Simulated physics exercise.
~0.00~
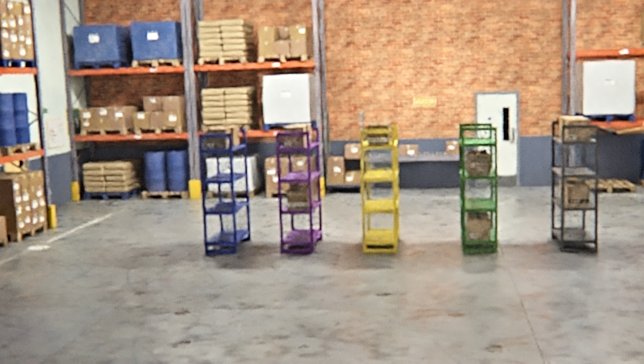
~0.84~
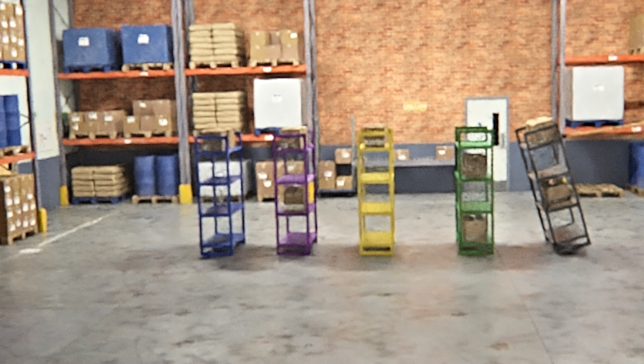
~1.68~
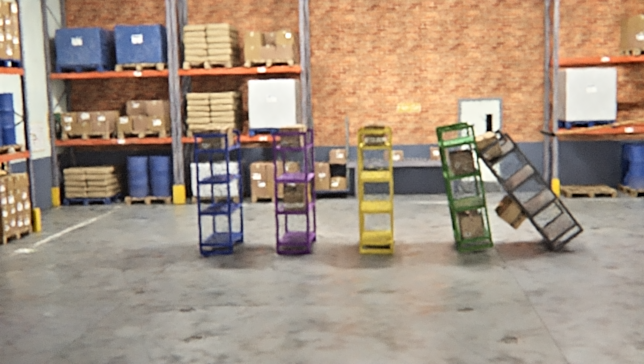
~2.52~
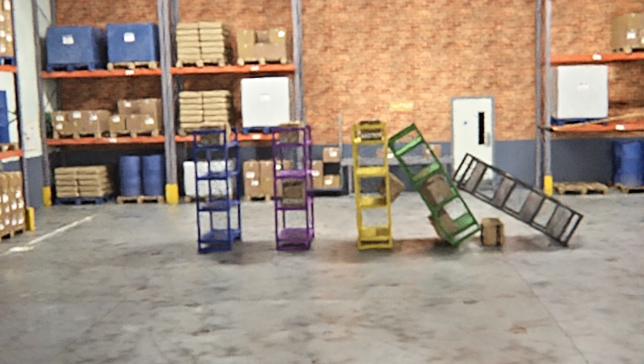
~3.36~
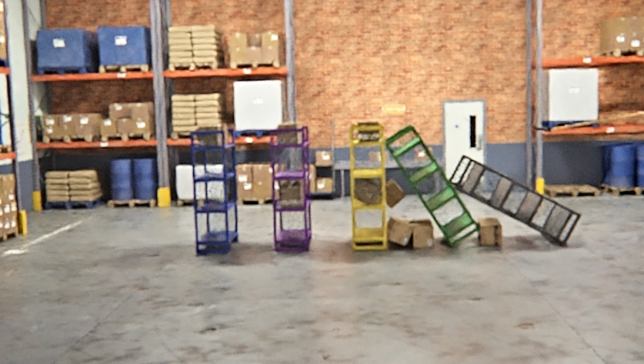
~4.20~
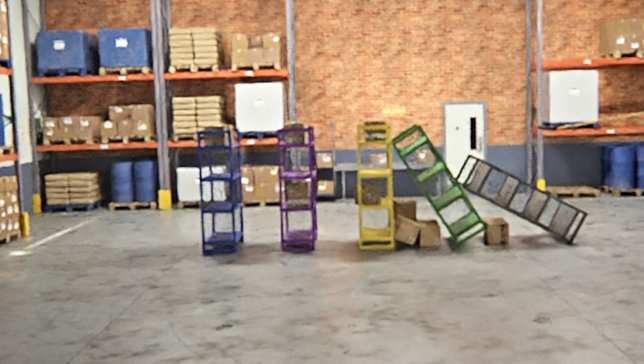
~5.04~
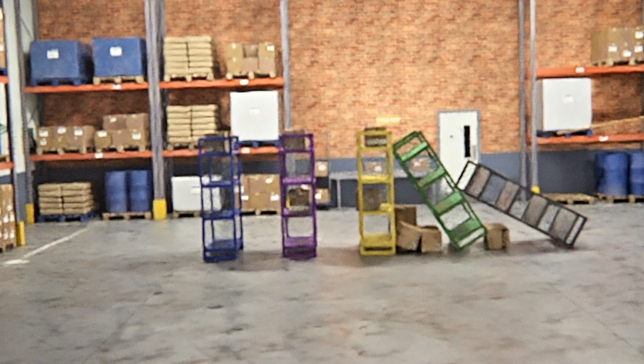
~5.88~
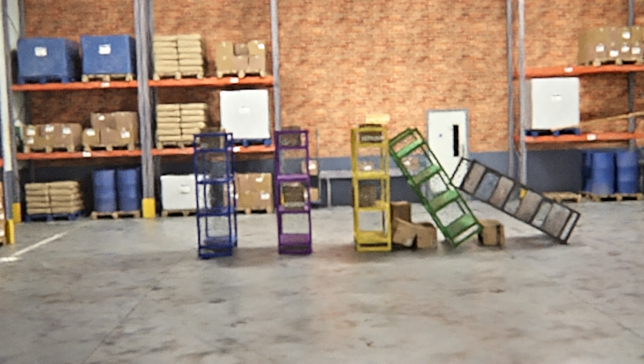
The black shelf unit topples left into the green one, which leans against the yellow.
